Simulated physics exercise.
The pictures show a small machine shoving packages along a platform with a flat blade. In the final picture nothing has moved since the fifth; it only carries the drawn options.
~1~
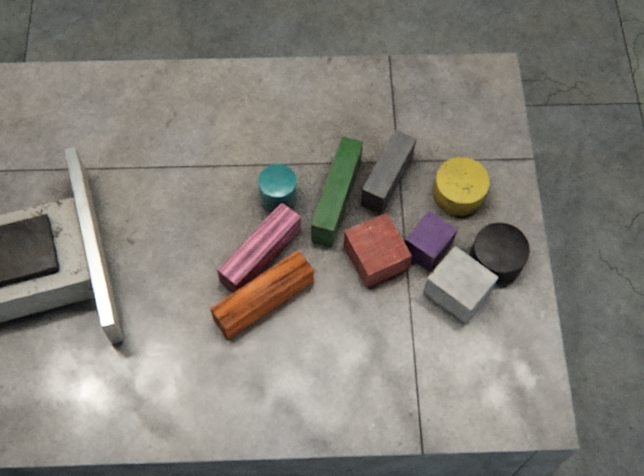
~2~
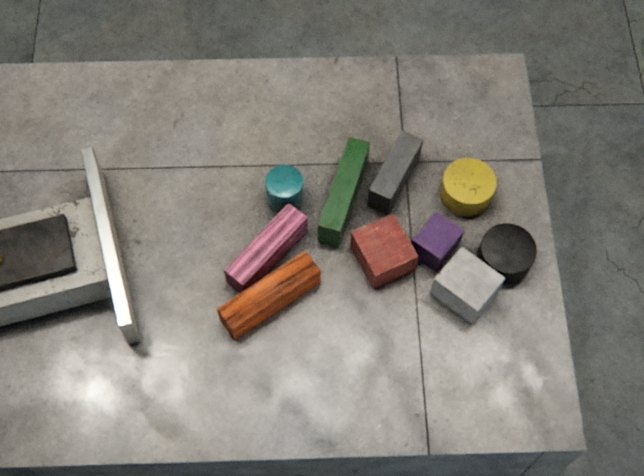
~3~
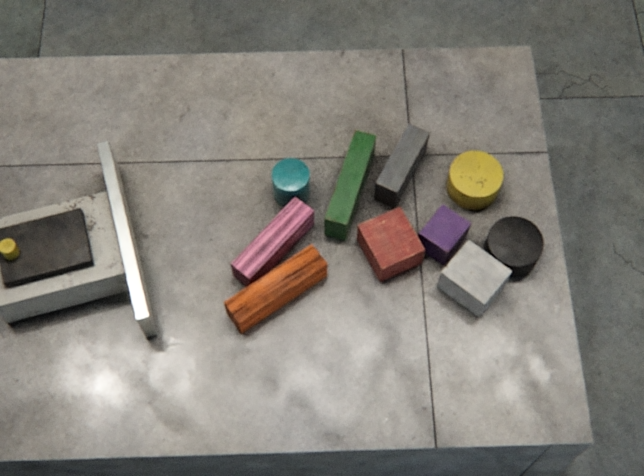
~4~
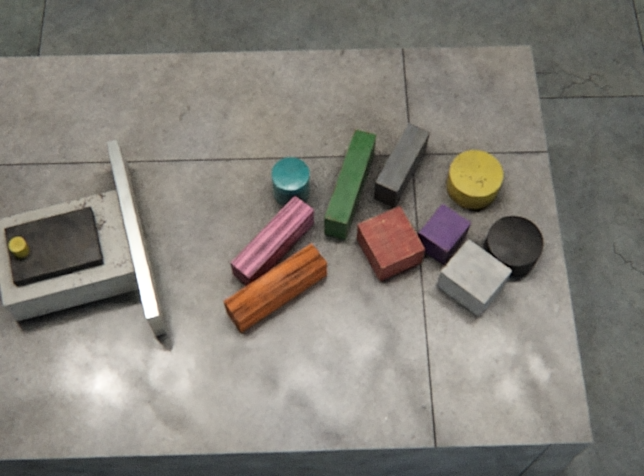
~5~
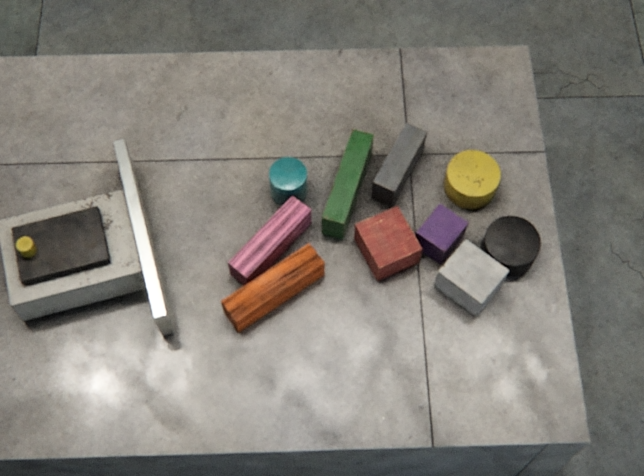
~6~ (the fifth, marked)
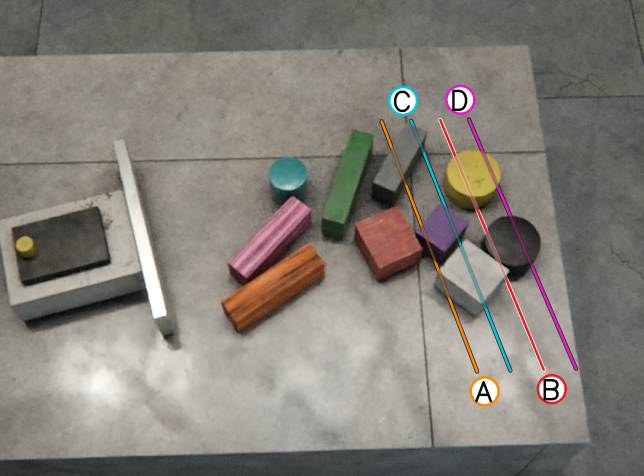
On a grey stone platform, a small machine with a flat upright blade crept a short way right toward a loose group of colourful blocks and round pieces, which stayed clustered together without being touched.
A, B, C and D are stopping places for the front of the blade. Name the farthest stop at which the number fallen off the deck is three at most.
C.
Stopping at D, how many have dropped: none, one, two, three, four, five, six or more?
In all, six or more.
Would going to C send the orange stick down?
By then, no.
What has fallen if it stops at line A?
The black canister goes over.
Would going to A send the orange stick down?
No.
On the marked copy, A at (426, 238); B at (489, 237); C at (458, 237); D at (519, 236).
With C. Early on, robot (184, 240); orange stick (322, 278); pink stick (301, 236).
Further on, robot (301, 237); black canister (529, 251); purple crate (497, 217).
At the end, robot (392, 234); black canister over the edge; purple crate over the edge; two fallen.
As for the rest, A is within the limit but short; B drops five; D drops seven.
